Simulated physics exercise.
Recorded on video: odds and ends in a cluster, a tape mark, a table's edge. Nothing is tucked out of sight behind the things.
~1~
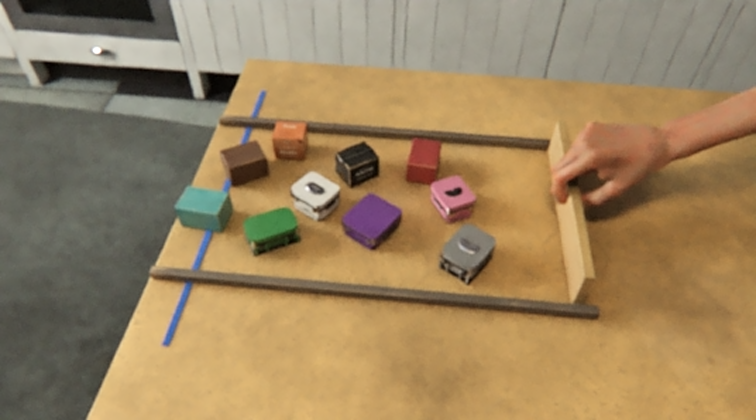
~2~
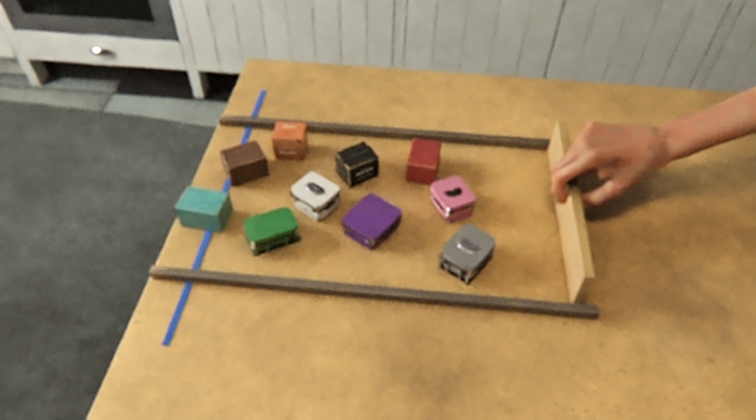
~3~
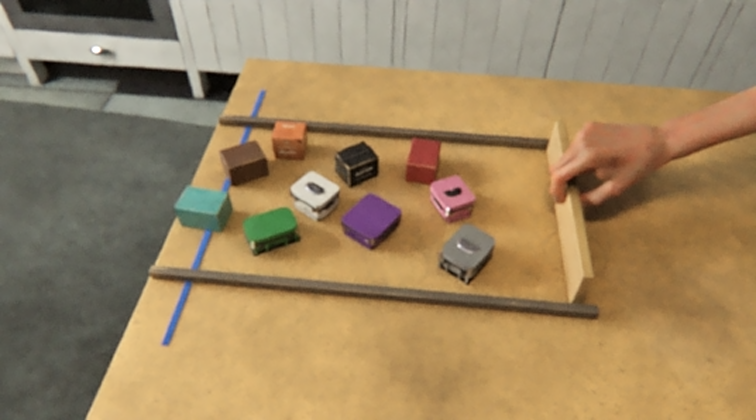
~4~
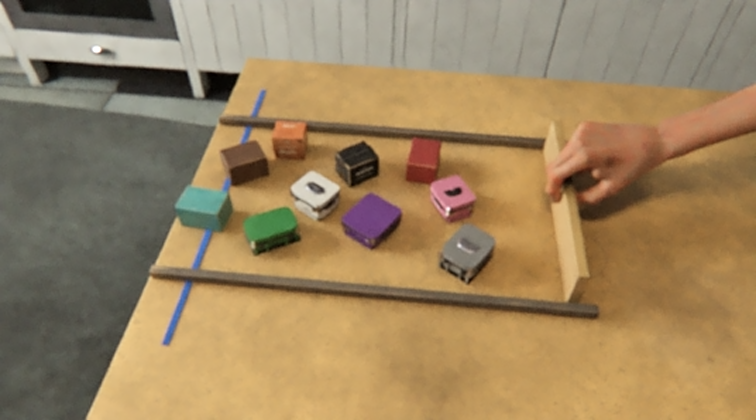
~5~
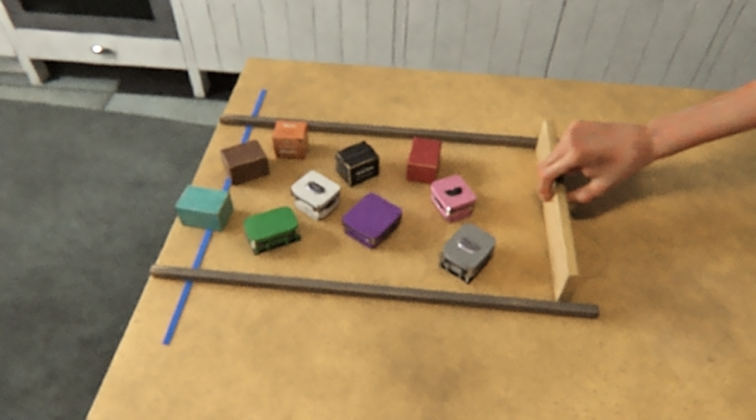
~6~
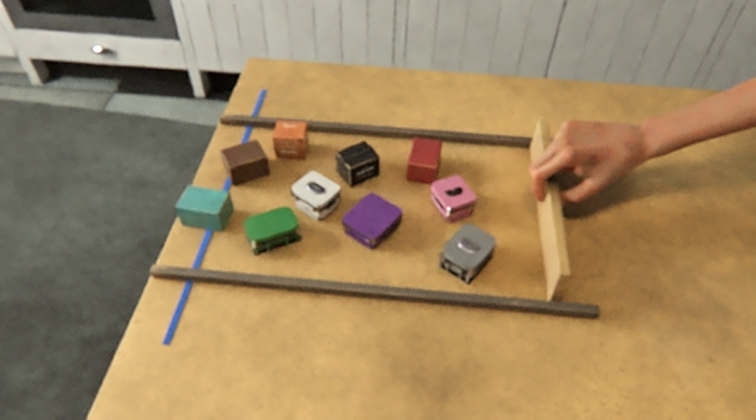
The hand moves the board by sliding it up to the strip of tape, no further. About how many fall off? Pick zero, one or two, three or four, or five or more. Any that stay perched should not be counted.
Five or more fall off.
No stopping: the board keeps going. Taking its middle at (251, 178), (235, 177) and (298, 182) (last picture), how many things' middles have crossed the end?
By position: 3 / 6 / 0.
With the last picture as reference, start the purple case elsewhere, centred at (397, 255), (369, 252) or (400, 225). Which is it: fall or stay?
Spot by spot, it drops away, then drops away, then stays put.
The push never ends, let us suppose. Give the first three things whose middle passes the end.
Order: Turquoise block, then brown block, then orange box.
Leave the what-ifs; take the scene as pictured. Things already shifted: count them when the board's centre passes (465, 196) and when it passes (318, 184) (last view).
The first number is 2, the next one 9.
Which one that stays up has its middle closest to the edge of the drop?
Answer: The purple case.
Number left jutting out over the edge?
Count: 1.
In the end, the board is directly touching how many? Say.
4 touch it.
A little later, none off yet; turquoise block at rest near (206, 209); brown block at rest near (245, 162); orange box at rest near (291, 140).
Next, none off yet; turquoise block at rest near (206, 209); brown block moving near (240, 163); orange box shifted about its own width near (268, 130).
When it is over, the number that fall off is five or more; down, black box, white case, green case, orange box, brown block and turquoise block.
